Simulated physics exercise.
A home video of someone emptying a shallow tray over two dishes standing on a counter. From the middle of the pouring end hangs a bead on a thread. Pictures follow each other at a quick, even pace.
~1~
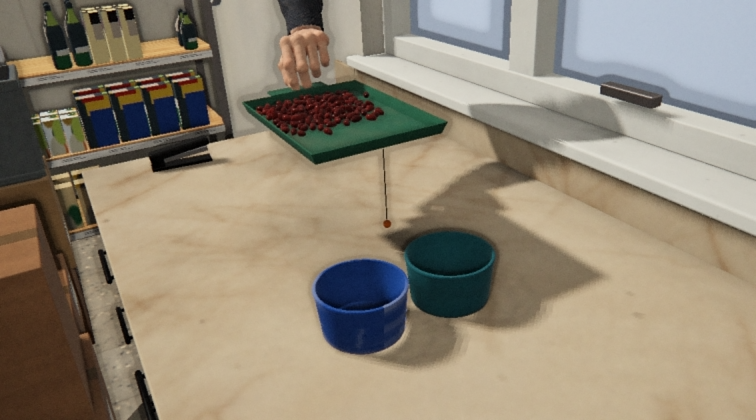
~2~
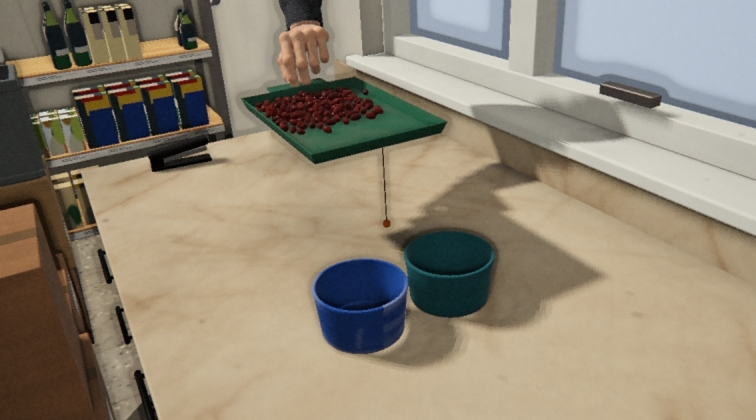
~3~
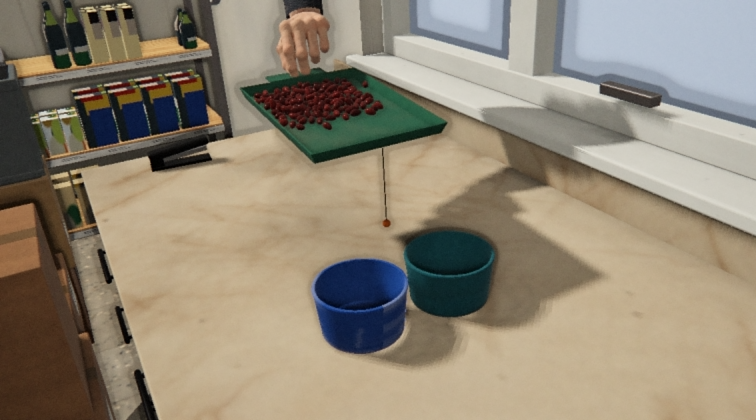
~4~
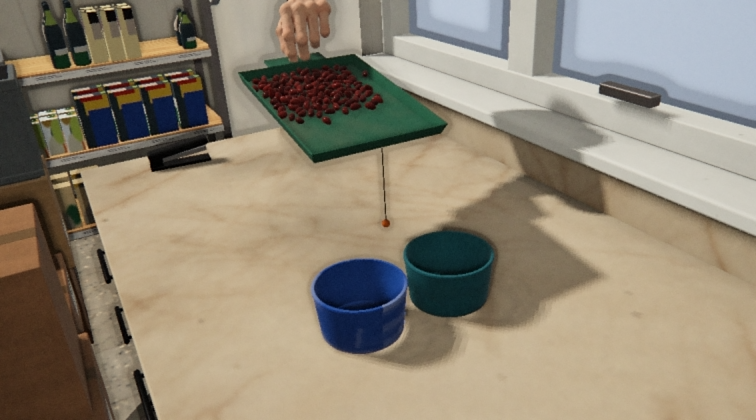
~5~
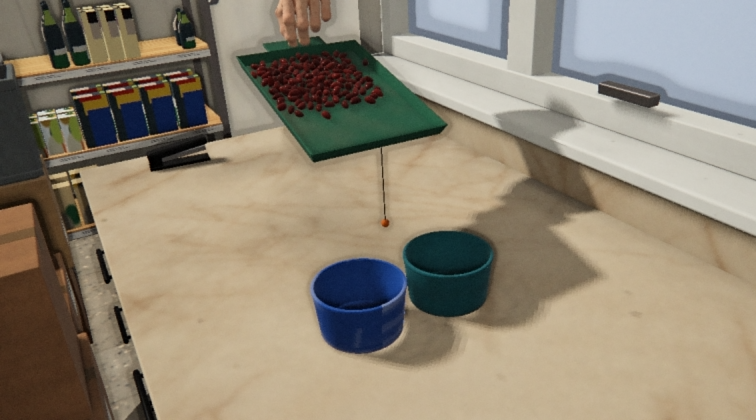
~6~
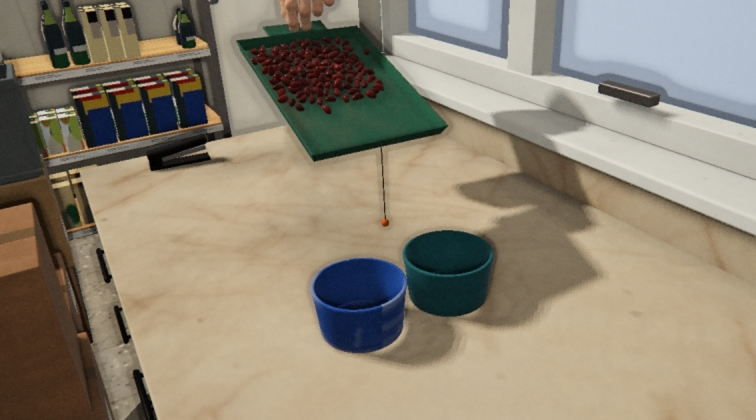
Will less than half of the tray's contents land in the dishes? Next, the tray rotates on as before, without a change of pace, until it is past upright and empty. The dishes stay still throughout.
No: Dishes get most.
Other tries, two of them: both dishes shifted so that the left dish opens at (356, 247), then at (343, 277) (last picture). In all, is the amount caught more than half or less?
Well, not up to half at the first spot and in excess of half at the second.
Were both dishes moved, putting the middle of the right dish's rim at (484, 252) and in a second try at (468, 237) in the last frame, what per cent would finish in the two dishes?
Approximately 40 percent, followed by approximately 80 percent.
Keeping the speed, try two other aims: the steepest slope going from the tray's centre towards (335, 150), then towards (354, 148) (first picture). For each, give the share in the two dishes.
Lab note: Try 1 = 40 %, try 2 = 50 %.
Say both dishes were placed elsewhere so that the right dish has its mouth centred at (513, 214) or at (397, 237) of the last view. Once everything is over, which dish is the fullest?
First try: The left-side dish; second try: The right-side dish.
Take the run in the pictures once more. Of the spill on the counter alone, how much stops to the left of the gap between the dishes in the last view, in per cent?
Roughly 30 in a hundred.
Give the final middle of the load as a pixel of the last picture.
I'd mark it at roughly (440, 291).
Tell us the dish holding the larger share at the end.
The one at right wins.
Shortly afterwards, tray tipped steeply; near two thirds on the tray; only a few in the right dish; near a third in the air.
Next, tray tipped past a quarter turn; only a few on the tray; a little in the left dish; near half in the right dish; near a quarter outside both; a little in the air.
Some moments later, tray tipped past a quarter turn; near a quarter in the left dish; near half in the right dish; near a third outside both.
In the end, tray tipped past a quarter turn; near a quarter in the left dish; near half in the right dish; near a third outside both.
